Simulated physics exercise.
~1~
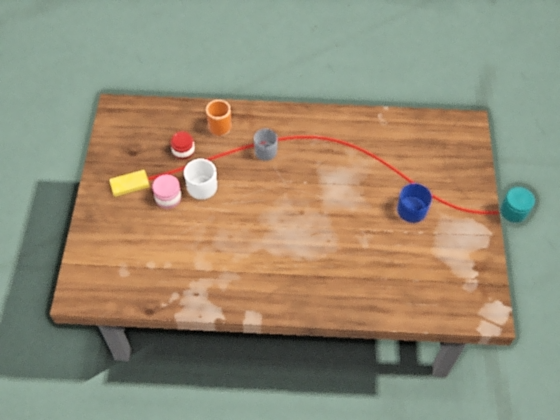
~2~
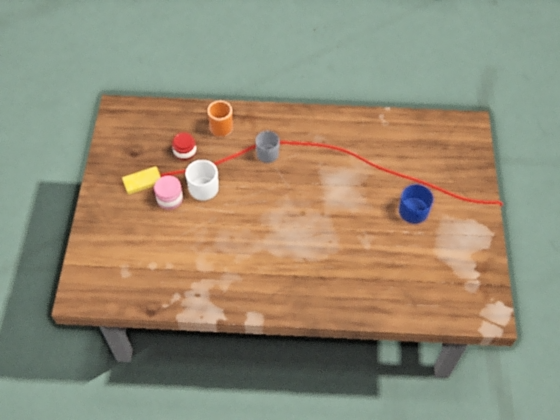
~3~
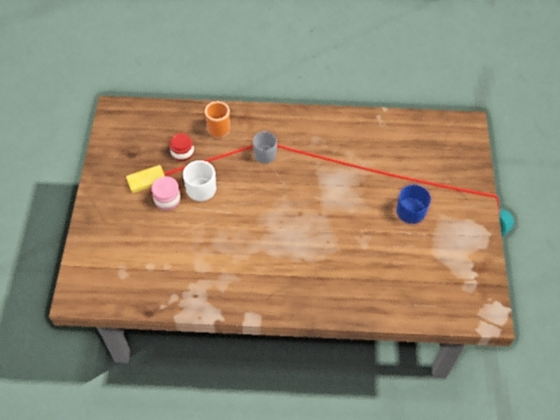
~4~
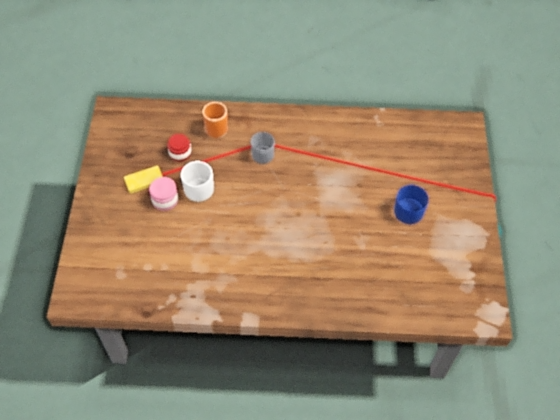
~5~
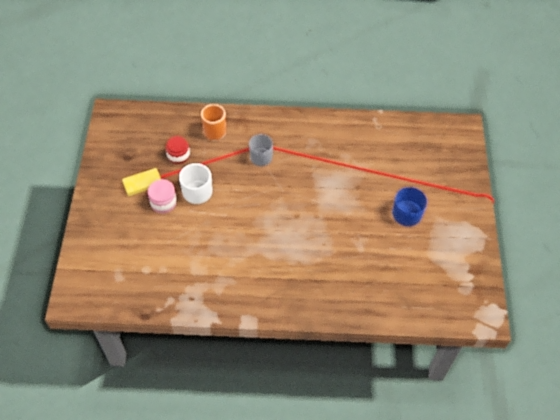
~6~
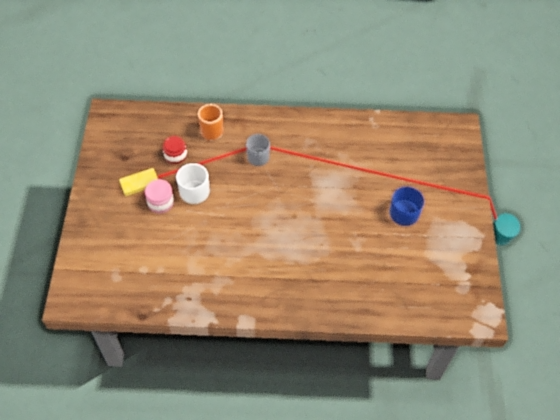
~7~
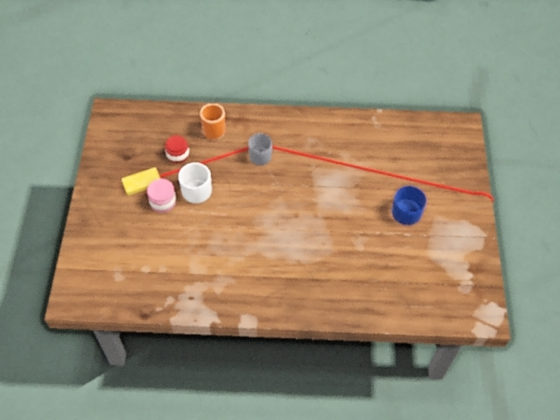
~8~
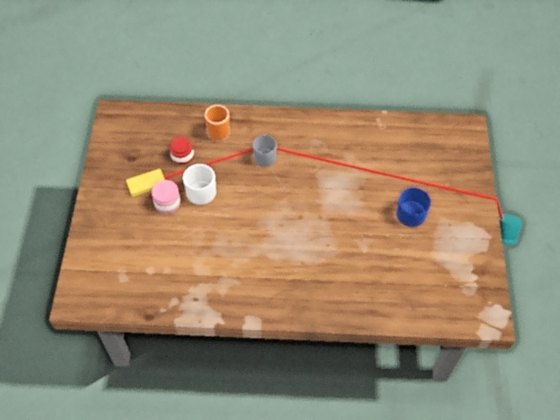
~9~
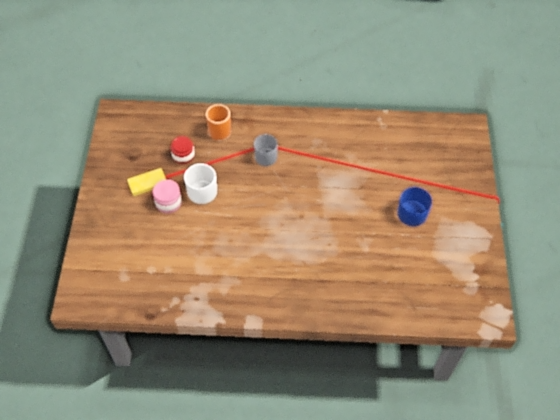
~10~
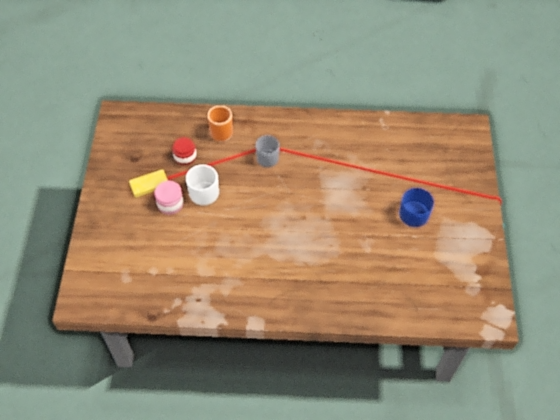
The teal cup-like object slipped off the right side of the wooden table, pulling the red cord straight and nudging the yellow block slightly right, then dangled in and out of sight, while the grey cup and other containers stayed put.
